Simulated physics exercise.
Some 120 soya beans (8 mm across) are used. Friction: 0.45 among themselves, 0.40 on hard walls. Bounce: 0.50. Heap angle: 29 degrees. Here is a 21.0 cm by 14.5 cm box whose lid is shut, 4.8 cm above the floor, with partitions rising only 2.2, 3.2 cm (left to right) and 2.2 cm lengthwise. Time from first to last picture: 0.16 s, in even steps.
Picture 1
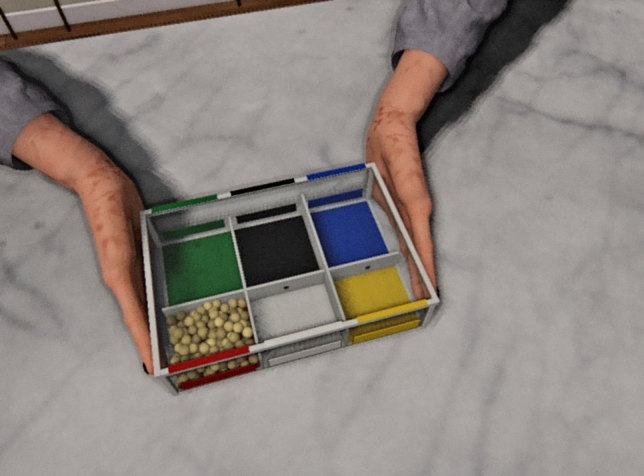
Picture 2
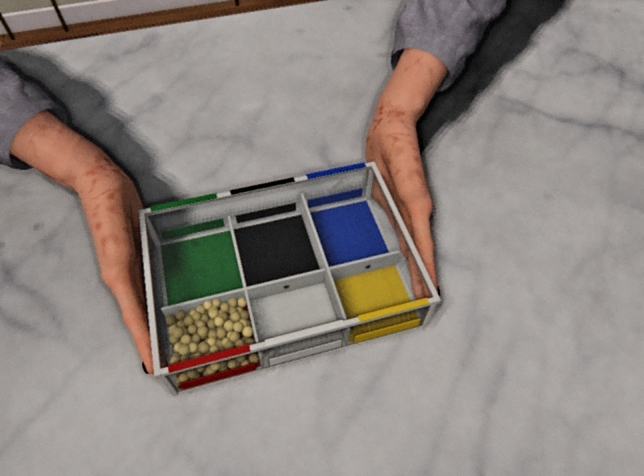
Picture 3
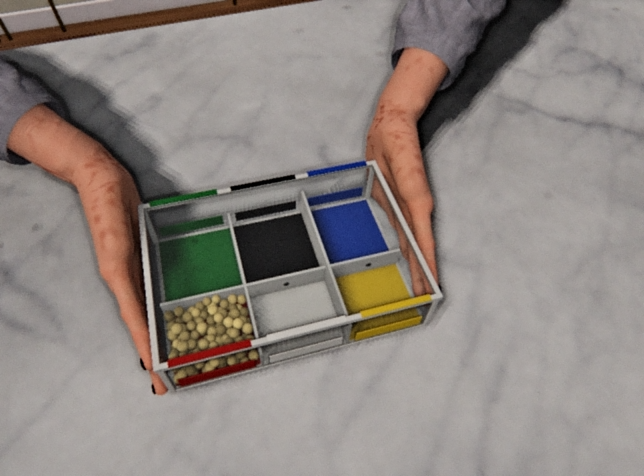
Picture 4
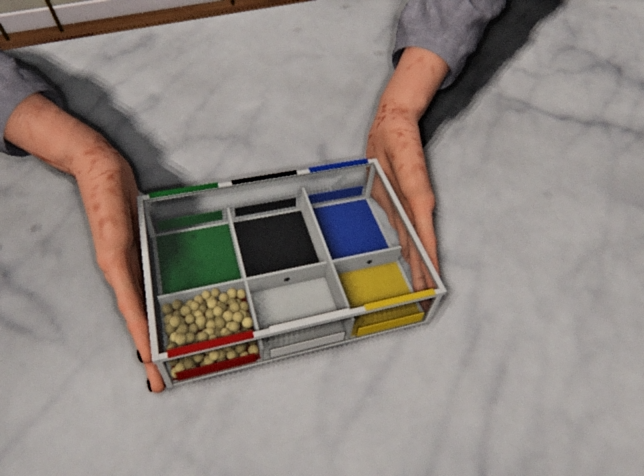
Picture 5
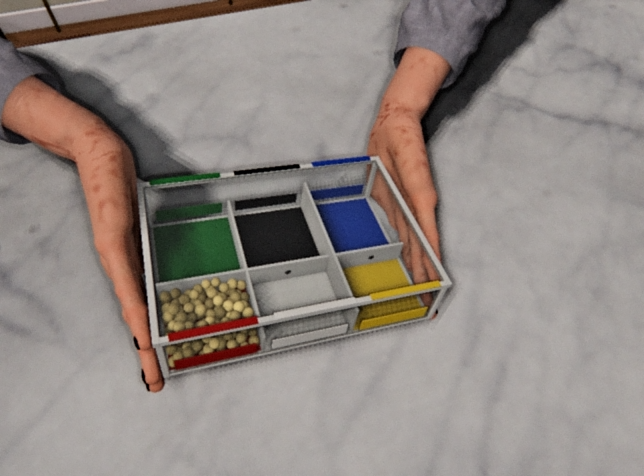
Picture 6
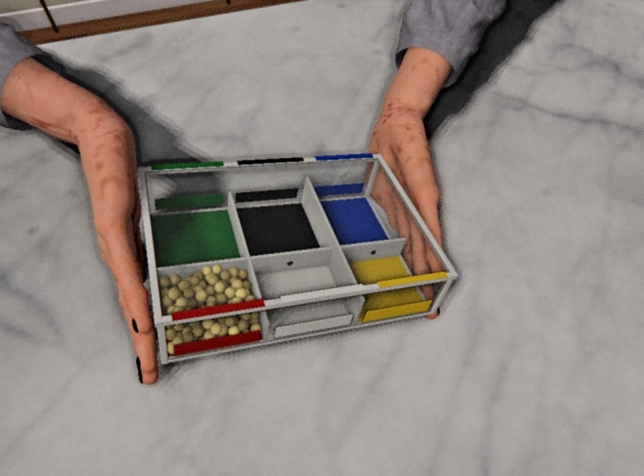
Two hands tilted a clear, divided box slowly and slightly, raising its front edge above the marble surface, while the pale soya beans stayed heaped in the red front-left compartment and the others remained empty.
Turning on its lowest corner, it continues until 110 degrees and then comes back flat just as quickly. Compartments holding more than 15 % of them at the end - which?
Red compartment no, blue compartment yes, green compartment no, yellow compartment no, white compartment no, black compartment no.
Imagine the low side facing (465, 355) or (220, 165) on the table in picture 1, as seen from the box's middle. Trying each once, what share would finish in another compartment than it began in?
About 90 per cent on the first try and 100 per cent on the second.
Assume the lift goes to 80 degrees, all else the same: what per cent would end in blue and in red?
With that change you'd see blue at 50 % and red at 10 %.
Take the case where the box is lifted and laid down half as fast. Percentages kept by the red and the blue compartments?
Final per cent - red: 0, blue: 95.
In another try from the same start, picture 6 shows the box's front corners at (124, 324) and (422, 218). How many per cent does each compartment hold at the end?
So it works out as red at 0 percent, blue at 0 percent, green at 100 percent, yellow at 0 percent, white at 0 percent and black at 0 percent.
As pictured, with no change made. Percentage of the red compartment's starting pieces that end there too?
Something like 0 per cent.
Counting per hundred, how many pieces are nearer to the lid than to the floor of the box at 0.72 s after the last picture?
Roughly 90 per cent.
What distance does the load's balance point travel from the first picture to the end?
Displacement: Near 16.5 cm.
Then, 0.72 s after the last picture, tilt 110 degrees; red 20 %, blue 40 %, green 5 %, white 20 %, black 15 %.
Then, 1.20 s after the last picture, tilt 50 degrees; blue 95 %, black 5 %.
Then, 1.75 s after the last picture, tilt 0 degrees; blue 95 %, black 5 %.
In the end, red 0 %, blue 95 %, green 0 %, yellow 0 %, white 0 %, black 5 %.
